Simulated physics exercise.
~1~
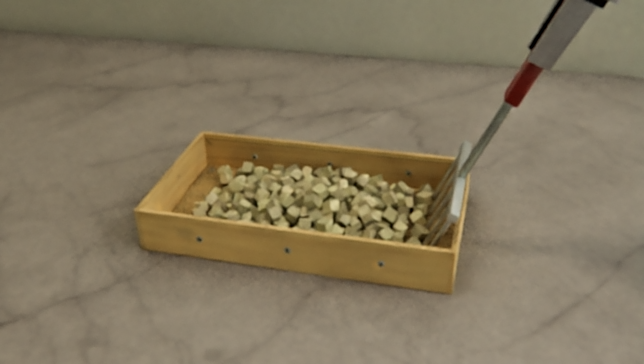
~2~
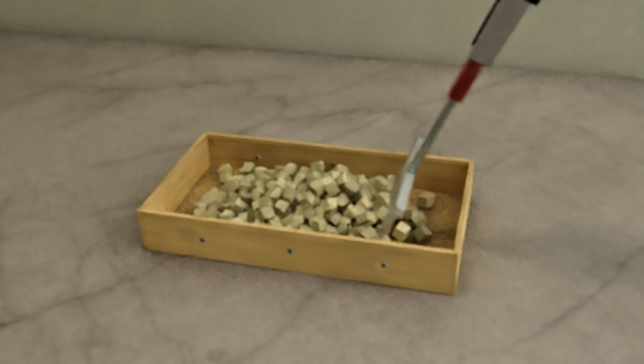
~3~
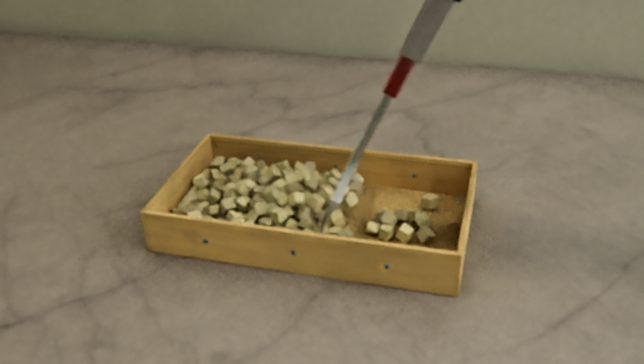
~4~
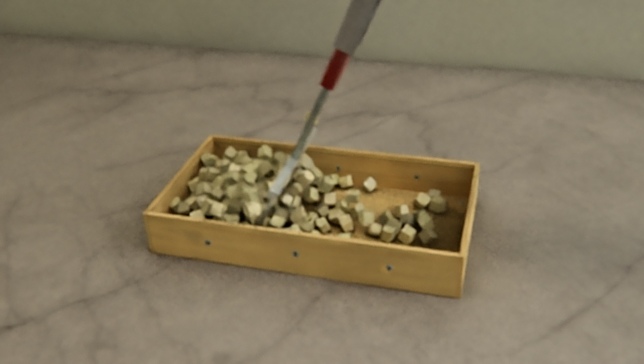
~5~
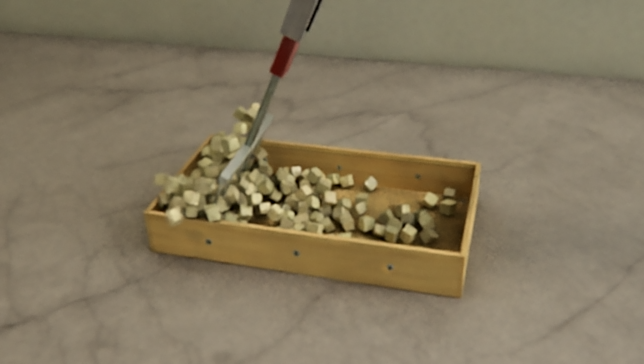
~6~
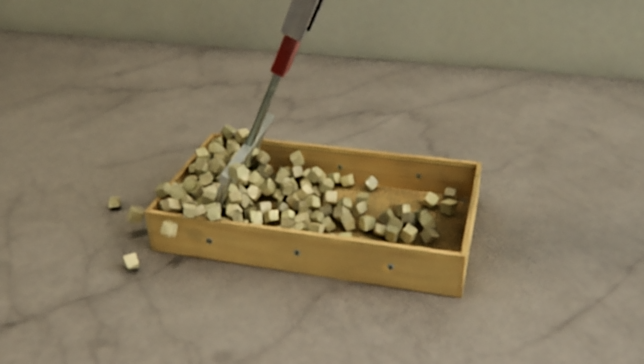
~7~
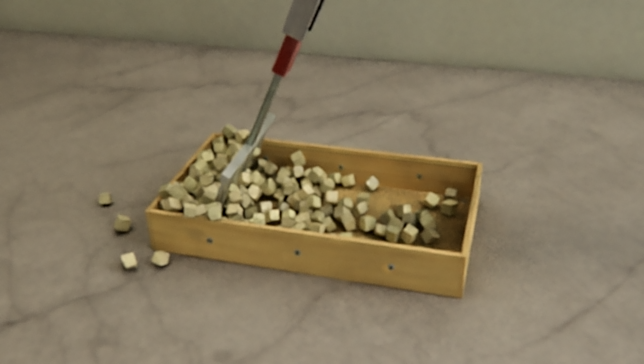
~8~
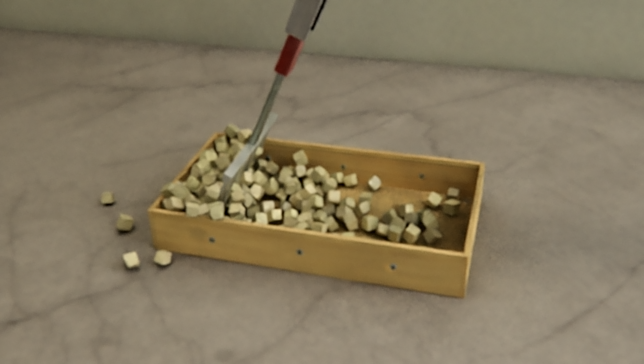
A robotic arm, grey with a red band, holds a metal fork in a shallow wooden tray of pale, cream-green vegetable dice, seen from slightly above on a grey marbled surface before a plain pale wall. The fork starts at the tray's right end and sweeps left through the dice, leaving a few behind on the right. The dice pile up against the left end, rising above the rim as the fork nears it. The fork stops there, and some dice spill over the left edge. At the end four dice lie on the surface, while most remain heaped in the tray.
